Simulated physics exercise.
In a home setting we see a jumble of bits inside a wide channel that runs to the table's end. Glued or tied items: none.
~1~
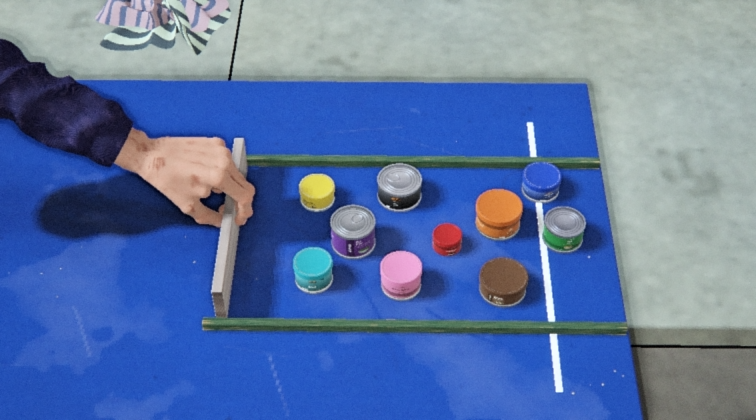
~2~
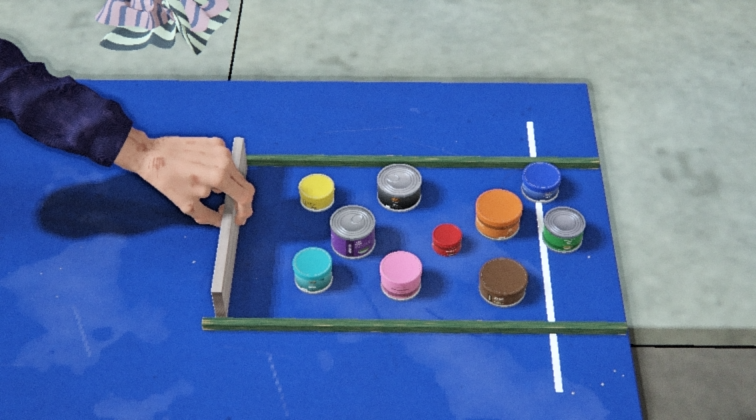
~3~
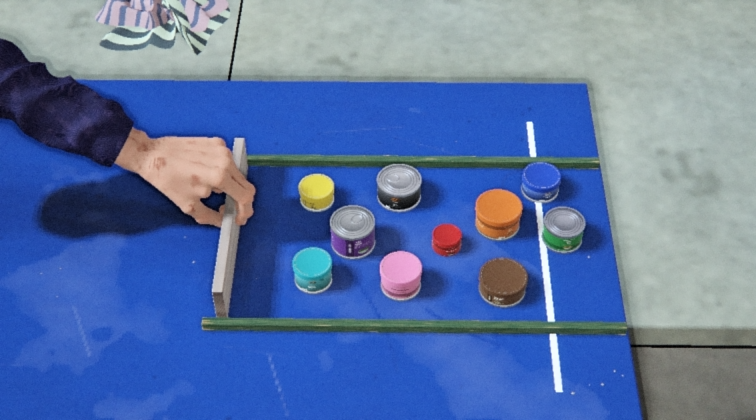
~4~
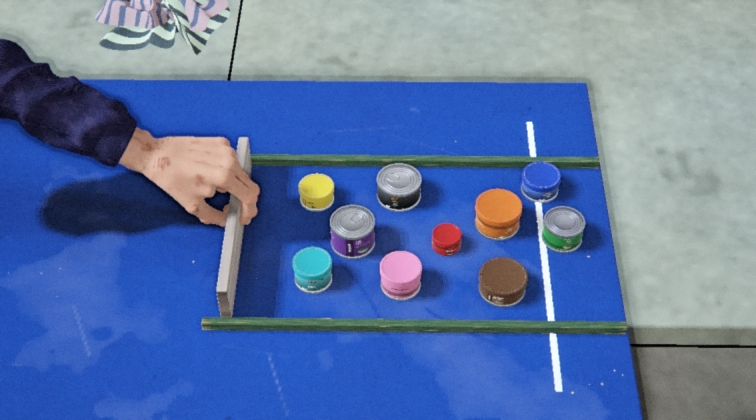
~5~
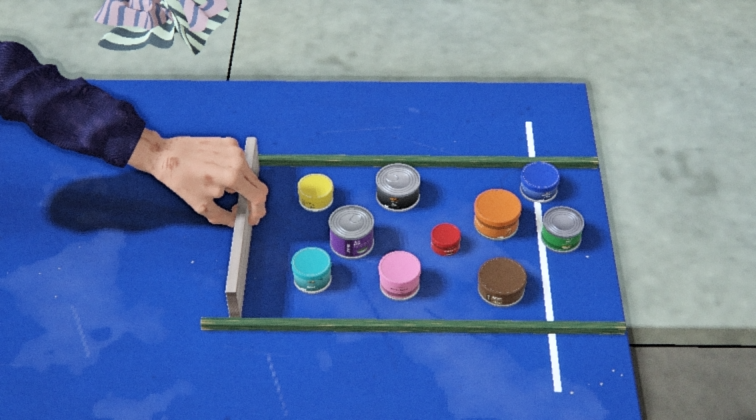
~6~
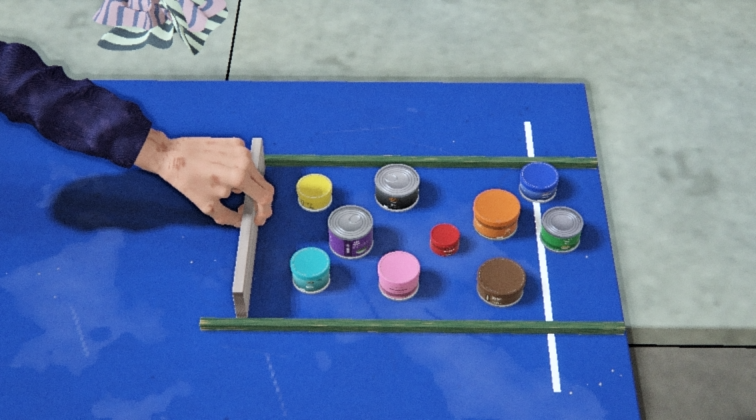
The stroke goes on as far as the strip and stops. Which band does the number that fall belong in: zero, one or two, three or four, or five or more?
I predict the table will shed one or two pieces.
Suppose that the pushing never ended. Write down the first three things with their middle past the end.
Order, earliest first: Blue pot, green tin, brown pot.
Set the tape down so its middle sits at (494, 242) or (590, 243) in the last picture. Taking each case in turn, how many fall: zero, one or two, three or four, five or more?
Counts by place: Zero, then 5 or more.
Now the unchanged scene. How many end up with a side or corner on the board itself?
4 end up touching it.
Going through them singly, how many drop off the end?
Result - number fallen: 2.
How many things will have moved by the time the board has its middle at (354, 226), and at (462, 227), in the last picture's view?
I make it 5 at the first spot and 9 at the other.
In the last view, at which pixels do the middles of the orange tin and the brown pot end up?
Near (588, 213) and (609, 290).
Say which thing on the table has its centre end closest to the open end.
Nearest once everything settles: Brown pot.
Soon after, none off yet; green tin at rest near (561, 230); blue pot at rest near (539, 183); brown pot at rest near (501, 283).
Then, none off yet; green tin at rest near (561, 230); blue pot moving near (543, 182); brown pot moved about its own width near (551, 288).
By the end, the number that fall off is one or two; fallen, blue pot and green tin.
